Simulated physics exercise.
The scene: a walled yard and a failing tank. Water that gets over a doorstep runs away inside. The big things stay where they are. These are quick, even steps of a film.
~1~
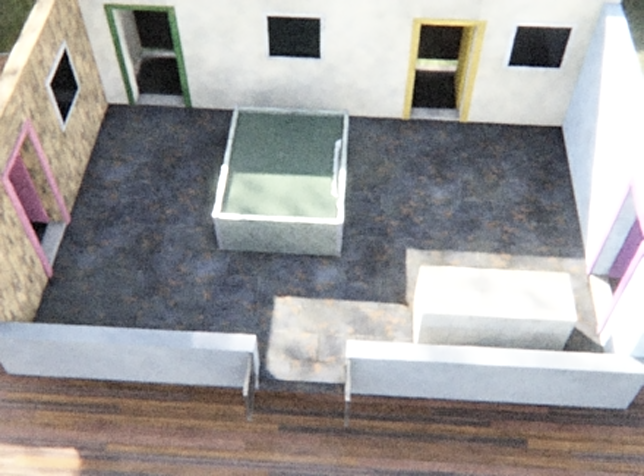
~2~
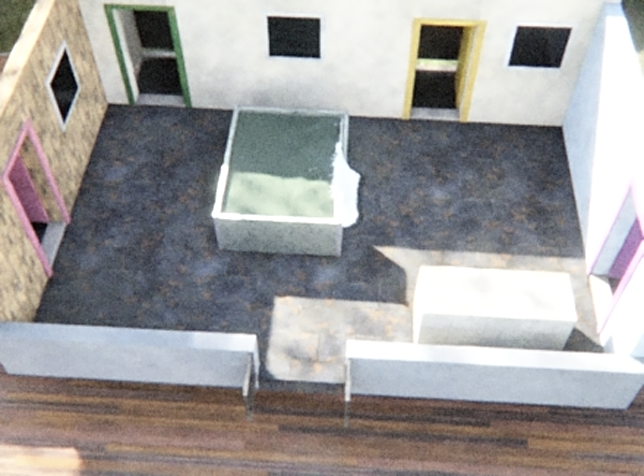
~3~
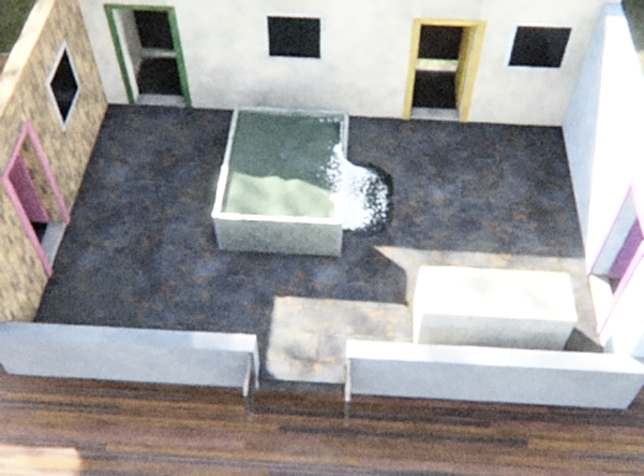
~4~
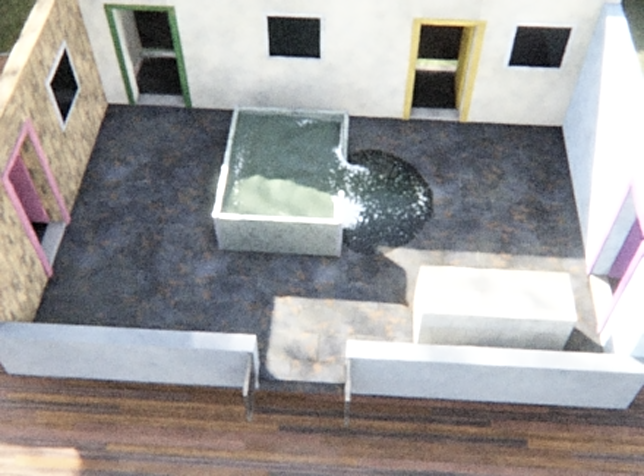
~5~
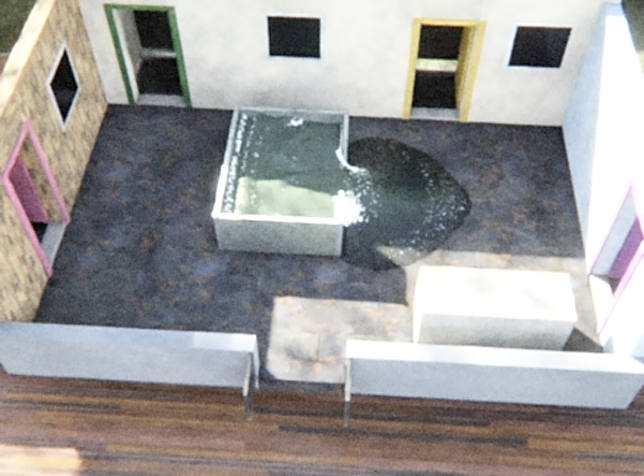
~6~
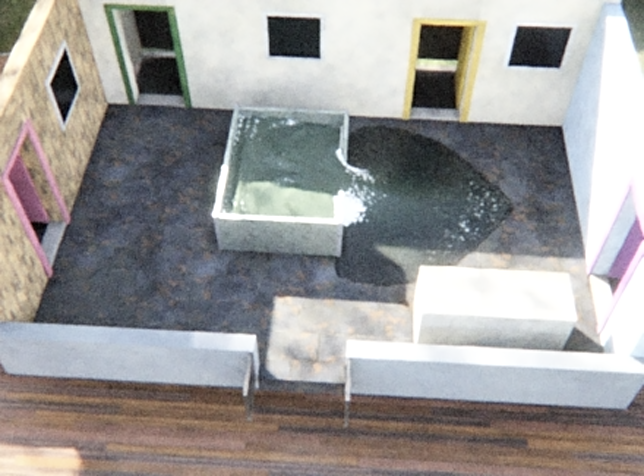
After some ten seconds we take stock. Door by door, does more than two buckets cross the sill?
One by one: The purple door takes more than that; the green door stays under that; the pink door stays under that; the yellow door takes more than that.
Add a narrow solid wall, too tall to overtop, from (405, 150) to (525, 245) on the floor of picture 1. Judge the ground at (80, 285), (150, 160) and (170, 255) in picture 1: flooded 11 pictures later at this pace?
As listed: No water, not flooded, free of water.
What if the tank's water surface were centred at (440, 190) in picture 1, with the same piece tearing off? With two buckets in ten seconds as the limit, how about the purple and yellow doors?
My reading: Purple door passes that mark; yellow door goes over.
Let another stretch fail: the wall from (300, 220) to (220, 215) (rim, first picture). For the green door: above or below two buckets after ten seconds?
One by one: Green door lets more in.
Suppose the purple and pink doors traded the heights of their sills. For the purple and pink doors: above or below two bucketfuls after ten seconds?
Then: Purple is over, pink lets less in.
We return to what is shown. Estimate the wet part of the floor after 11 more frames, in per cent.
About 35 per cent.
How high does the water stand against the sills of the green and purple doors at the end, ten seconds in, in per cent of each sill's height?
About 30 and 210 per cent.
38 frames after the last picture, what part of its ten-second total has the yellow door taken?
Near 55 in a hundred.
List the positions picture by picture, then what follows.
The open tank at (285, 165) is whole and still, in the first frame.
The front is at (353, 172), out from the gap at (341, 188), in the second frame.
Water pours out at (341, 189) and has run to (382, 174), in the third frame.
Water pours out at (341, 189) and has run to (425, 189), in the fourth frame.
The front is at (467, 206), out from the gap at (341, 188), in the fifth frame.
The front is at (503, 199), out from the gap at (341, 188), in the sixth frame.
A moment on, water covers 35 % of the floor; the purple door not reached, the green door not reached, the pink door not reached, the yellow door wet at the sill, nothing in.
Next, water covers 35 % of the floor; the purple door over two buckets in, the green door not reached, the pink door not reached, the yellow door under two buckets in.
Then, water covers 40 % of the floor; the purple door far over two buckets in, the green door not reached, the pink door not reached, the yellow door over two buckets in.
Later, water covers 55 % of the floor; the purple door far over two buckets in, the green door not reached, the pink door not reached, the yellow door far over two buckets in.
In the end, water covers 80 % of the floor; the purple door far over two buckets in, the green door wet at the sill, nothing in, the pink door wet at the sill, nothing in, the yellow door far over two buckets in.
